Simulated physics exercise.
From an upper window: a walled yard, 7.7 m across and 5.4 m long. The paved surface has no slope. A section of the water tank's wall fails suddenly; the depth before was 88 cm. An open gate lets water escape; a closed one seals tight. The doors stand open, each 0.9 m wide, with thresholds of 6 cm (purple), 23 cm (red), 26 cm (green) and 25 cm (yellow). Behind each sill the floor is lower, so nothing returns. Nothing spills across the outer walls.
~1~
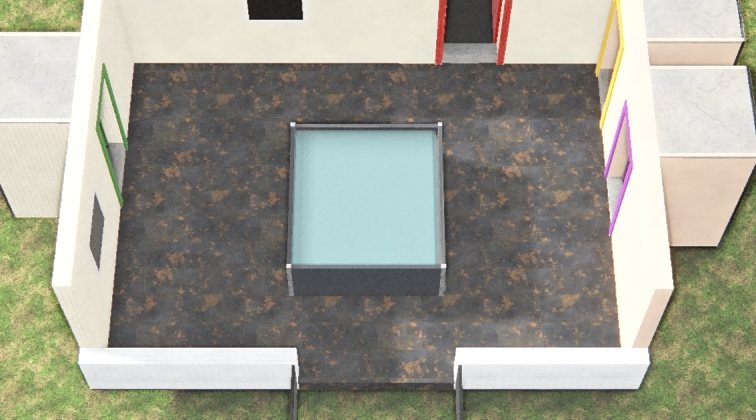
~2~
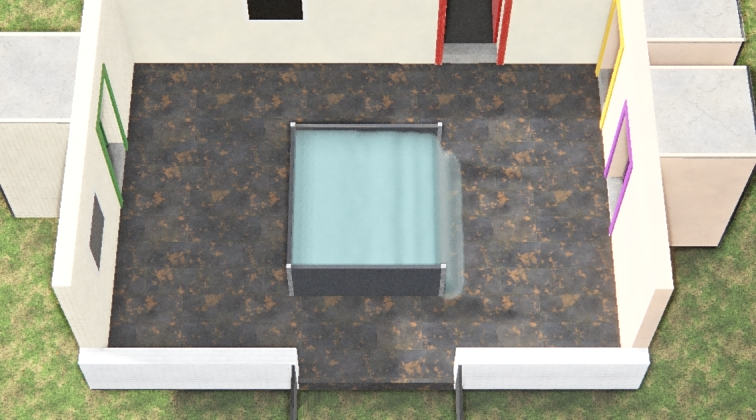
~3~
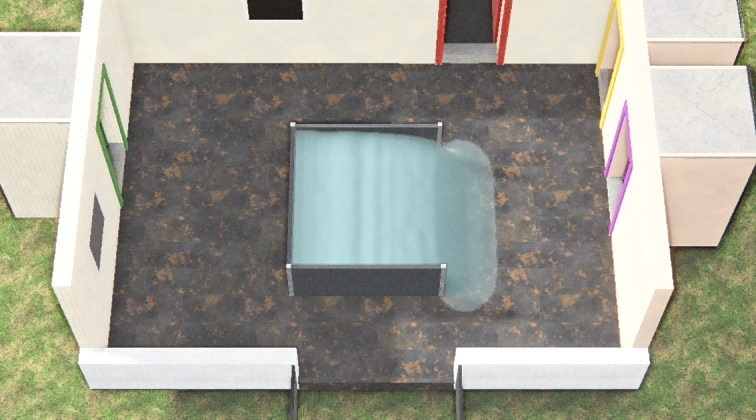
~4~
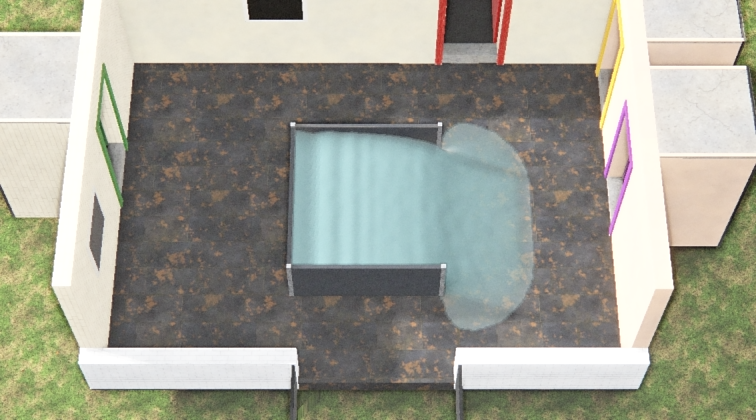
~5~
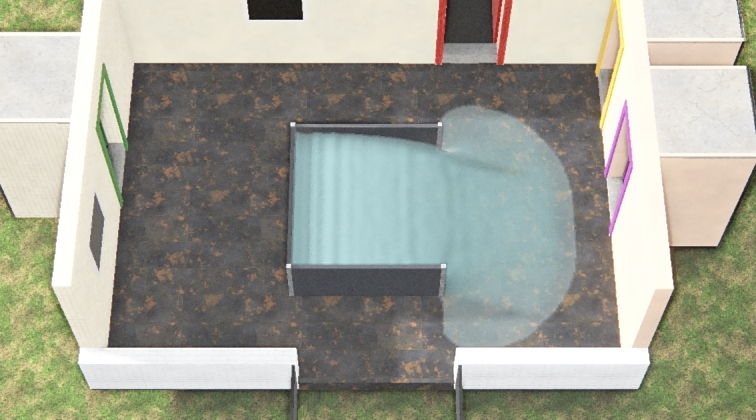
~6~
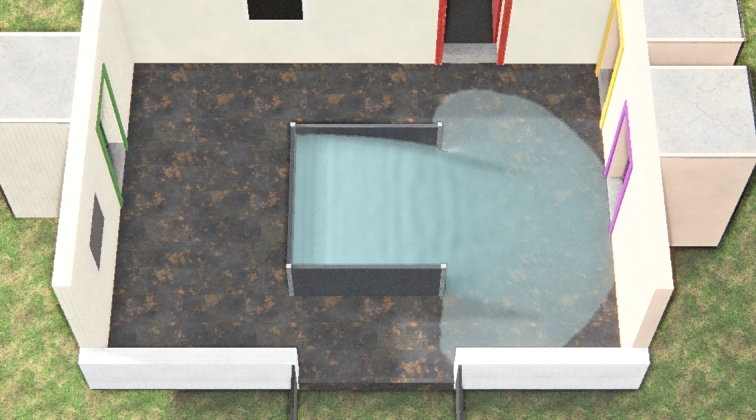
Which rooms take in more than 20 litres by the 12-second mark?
Within that time: At the purple door it passes the limit; at the red door it does not reach the limit; at the green door it does not reach the limit; at the yellow door it exceeds the limit.
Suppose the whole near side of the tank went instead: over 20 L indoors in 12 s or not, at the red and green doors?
Then: Red below, green not over.
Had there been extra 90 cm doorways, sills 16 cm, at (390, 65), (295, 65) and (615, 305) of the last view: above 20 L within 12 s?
In turn: Below, not over, above.
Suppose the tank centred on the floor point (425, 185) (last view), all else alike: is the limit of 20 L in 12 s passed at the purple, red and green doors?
Then: Purple over, red below, green below.
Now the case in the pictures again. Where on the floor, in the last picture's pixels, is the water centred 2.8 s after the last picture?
At about (492, 222).
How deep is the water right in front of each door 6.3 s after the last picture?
Depths in cm: Purple 12, red 12, green 15, yellow 13.
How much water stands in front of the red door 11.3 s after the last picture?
Some 5.5 cm.
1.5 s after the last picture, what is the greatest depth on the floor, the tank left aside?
Roughly 53 cm.
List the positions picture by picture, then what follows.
In the first picture, still water, 88 cm deep, in the water tank at (366, 197).
In the second picture, the front is at a hidden place, 1.3 m from the gap at (438, 213); 0.6 m2 of floor is under water; 88 cm left at the back of the water tank.
In the third picture, water pours out at (438, 215) and has run 1.5 m, to (468, 147); typically 15 cm deep outside, 88 cm at the water tank's back.
In the fourth picture, the front is at (487, 134), 1.8 m from the gap at (438, 217); 4.0 m2 of floor is under water; 86 cm left at the back of the water tank.
In the fifth picture, the front is at (512, 121), 2.3 m from the gap at (438, 217); 6.8 m2 of floor is under water; 76 cm left at the back of the water tank.
In the sixth picture, water pours out at (438, 217) and has run 2.8 m, to (614, 268); typically 8 cm deep outside, 75 cm at the water tank's back.
Then, 0.7 s after the last picture water covers 35 % of the floor and is deepest (52 cm) near (608, 247); purple door 34 cm at the sill, 196 L in, red door 4 cm at the sill, 0 L in, green door not reached, yellow door 23 cm at the sill, 0 L in.
Then, 1.5 s after the last picture water covers 35 % of the floor and is deepest (53 cm) near (613, 311); purple door 41 cm at the sill, 502 L in, red door 2 cm at the sill, 0 L in, green door not reached, yellow door 34 cm at the sill, 5 L in.
Then, 2.8 s after the last picture water covers 55 % of the floor and is deepest (32 cm) near (593, 71); purple door 26 cm at the sill, 797 L in, red door 11 cm at the sill, 0 L in, green door not reached, yellow door 28 cm at the sill, 34 L in.
Then, 6.3 s after the last picture water covers 95 % of the floor and is deepest (20 cm) near (132, 89); purple door 12 cm at the sill, 981 L in, red door 12 cm at the sill, 0 L in, green door 15 cm at the sill, 0 L in, yellow door 13 cm at the sill, 38 L in.
Then, 11.3 s after the last picture water covers 95 % of the floor and is deepest (14 cm) near (277, 367); purple door 6 cm at the sill, 1009 L in, red door 5 cm at the sill, 0 L in, green door 10 cm at the sill, 0 L in, yellow door 6 cm at the sill, 38 L in.
